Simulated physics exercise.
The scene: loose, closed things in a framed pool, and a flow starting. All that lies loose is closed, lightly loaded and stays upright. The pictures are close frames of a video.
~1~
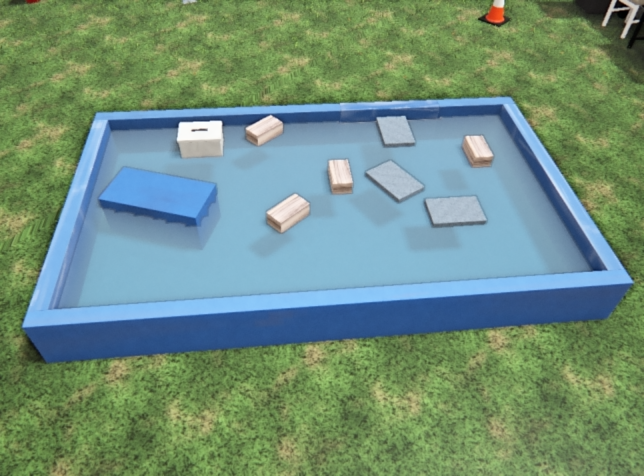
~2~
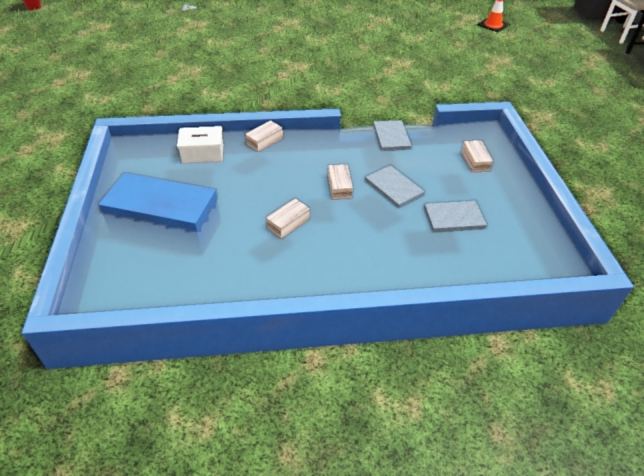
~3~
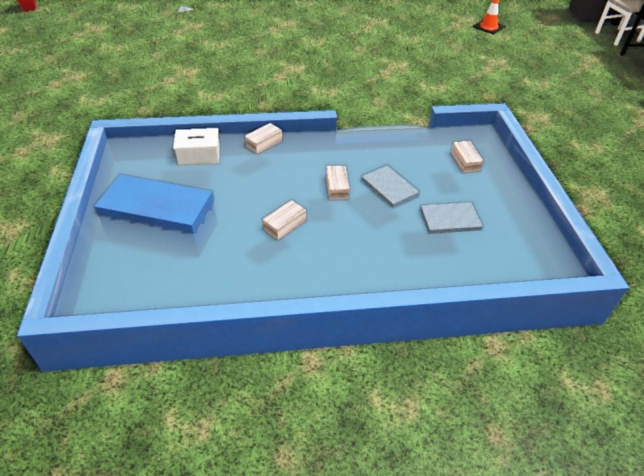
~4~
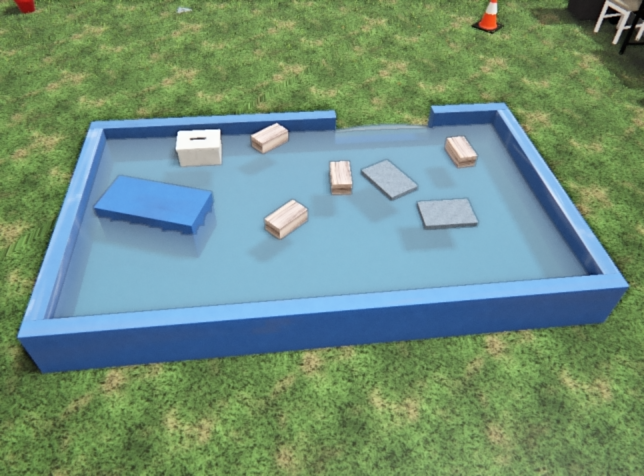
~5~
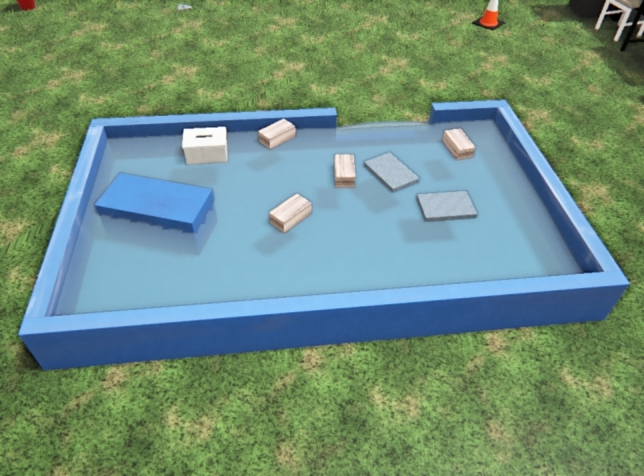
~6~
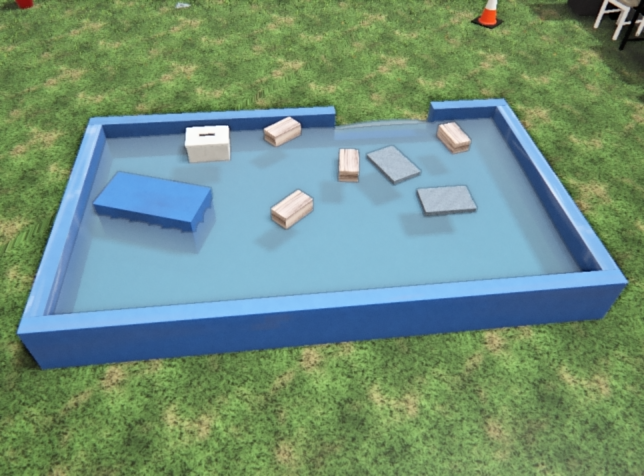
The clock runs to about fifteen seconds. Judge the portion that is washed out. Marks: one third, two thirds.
Share: At least two thirds.
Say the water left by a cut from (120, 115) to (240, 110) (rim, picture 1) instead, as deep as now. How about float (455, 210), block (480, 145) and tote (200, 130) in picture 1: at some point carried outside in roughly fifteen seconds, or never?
As listed: Still in, still in, carried outside.
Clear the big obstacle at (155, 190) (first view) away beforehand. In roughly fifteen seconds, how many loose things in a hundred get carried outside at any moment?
Roughly 90 per cent.
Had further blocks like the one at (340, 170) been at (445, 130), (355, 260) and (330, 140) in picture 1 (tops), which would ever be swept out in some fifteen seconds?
As listed: Yes, no, through.
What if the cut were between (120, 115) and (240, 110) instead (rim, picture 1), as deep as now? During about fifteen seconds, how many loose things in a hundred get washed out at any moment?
Near 80 in a hundred.
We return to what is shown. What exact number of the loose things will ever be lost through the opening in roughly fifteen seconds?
It comes to 7.
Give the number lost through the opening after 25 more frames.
The number is 5.
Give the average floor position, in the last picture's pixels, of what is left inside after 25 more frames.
Near (350, 162).
A moment on, 1 of 8 are out; 7 afloat.
Next, 5 of 8 are out; 3 afloat.
Later, 5 of 8 are out; 3 afloat.
In the end, 7 of 8 are out; 1 afloat.
